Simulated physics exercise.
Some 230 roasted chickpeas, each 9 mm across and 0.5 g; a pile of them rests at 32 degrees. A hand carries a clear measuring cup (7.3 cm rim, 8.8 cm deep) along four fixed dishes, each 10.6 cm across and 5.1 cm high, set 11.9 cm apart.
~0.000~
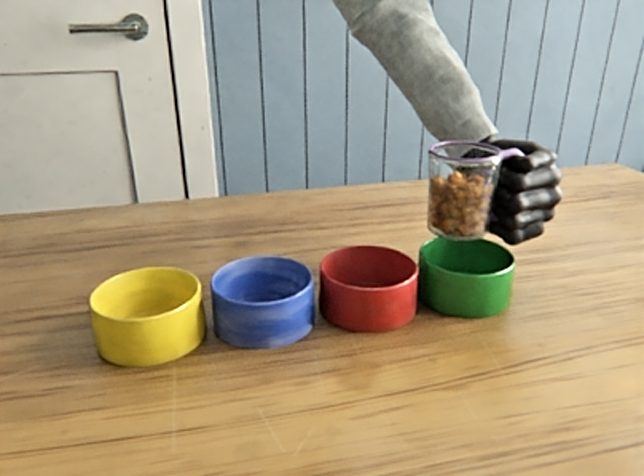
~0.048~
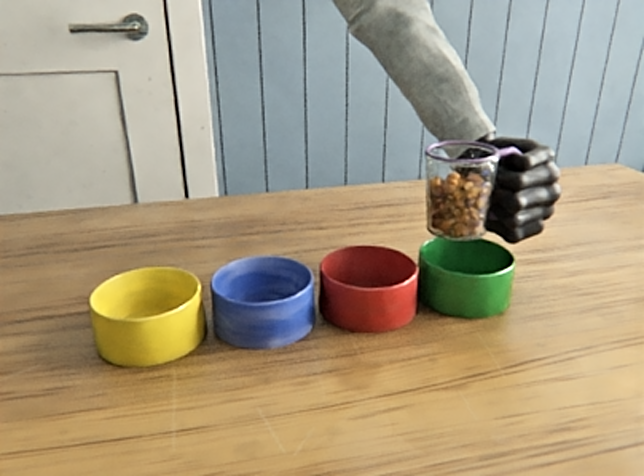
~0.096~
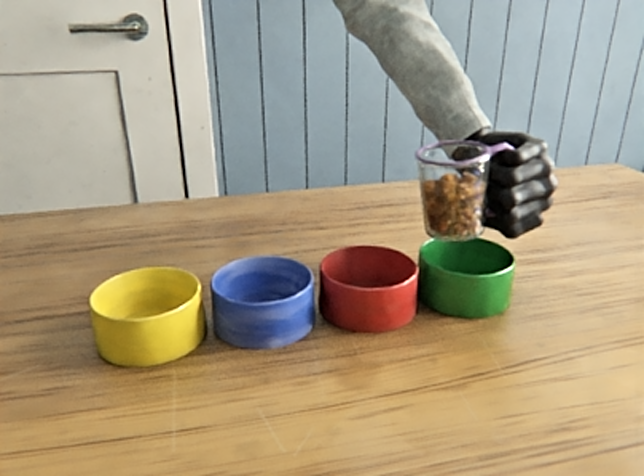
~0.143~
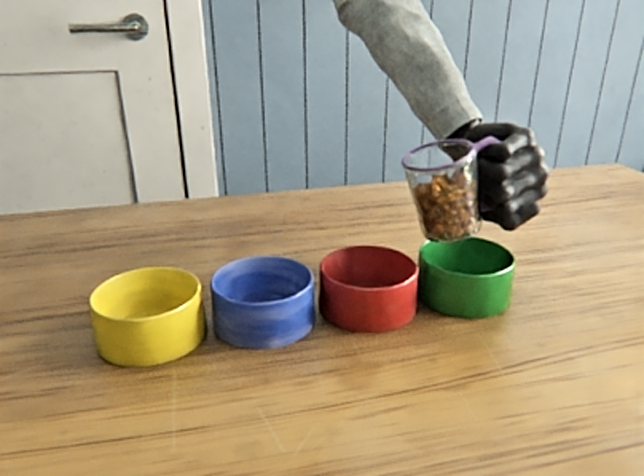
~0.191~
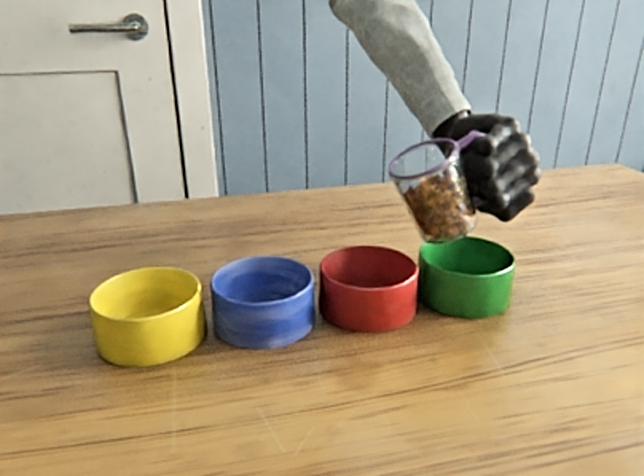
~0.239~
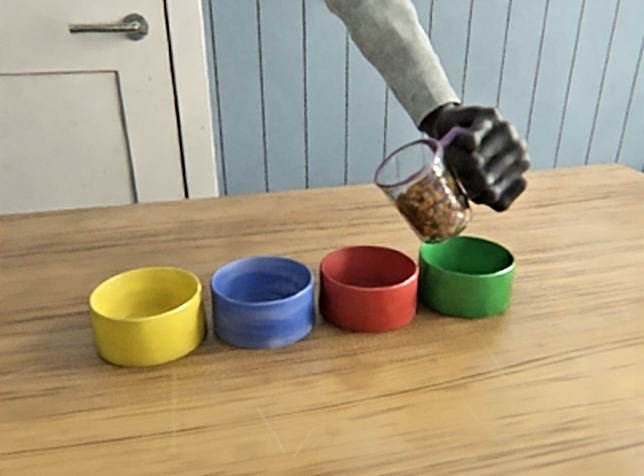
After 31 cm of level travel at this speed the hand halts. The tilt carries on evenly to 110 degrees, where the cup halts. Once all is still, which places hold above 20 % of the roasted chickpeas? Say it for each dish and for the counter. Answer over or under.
Red under, blue over, green under, yellow over, counter under.
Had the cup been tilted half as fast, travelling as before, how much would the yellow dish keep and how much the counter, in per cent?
In that case yellow 100, counter 0.
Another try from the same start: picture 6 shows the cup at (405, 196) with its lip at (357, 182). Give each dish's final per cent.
Red 0; blue 0; green 0; yellow 90.
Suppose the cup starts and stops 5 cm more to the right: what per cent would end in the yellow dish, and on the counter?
In that case yellow 10; counter 10.
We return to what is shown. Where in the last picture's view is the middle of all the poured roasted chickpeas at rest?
Near (232, 316).
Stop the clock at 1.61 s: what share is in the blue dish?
Near 60 per cent so far.
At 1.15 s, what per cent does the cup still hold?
Roughly 20 per cent.
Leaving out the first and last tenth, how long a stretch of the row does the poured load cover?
Roughly 15 cm.
After 0.79 s, tilt 110 degrees; cup holds 70 %, blue 30 %.
After 1.15 s, tilt 110 degrees; cup holds 20 %, blue 60 %, yellow 15 %.
Then, at 1.61 s, tilt 110 degrees; cup holds 0 %, blue 60 %, yellow 35 %.
In the end, at 1.9 s, red 0 %, blue 55 %, green 0 %, yellow 35 %, counter 10 %.
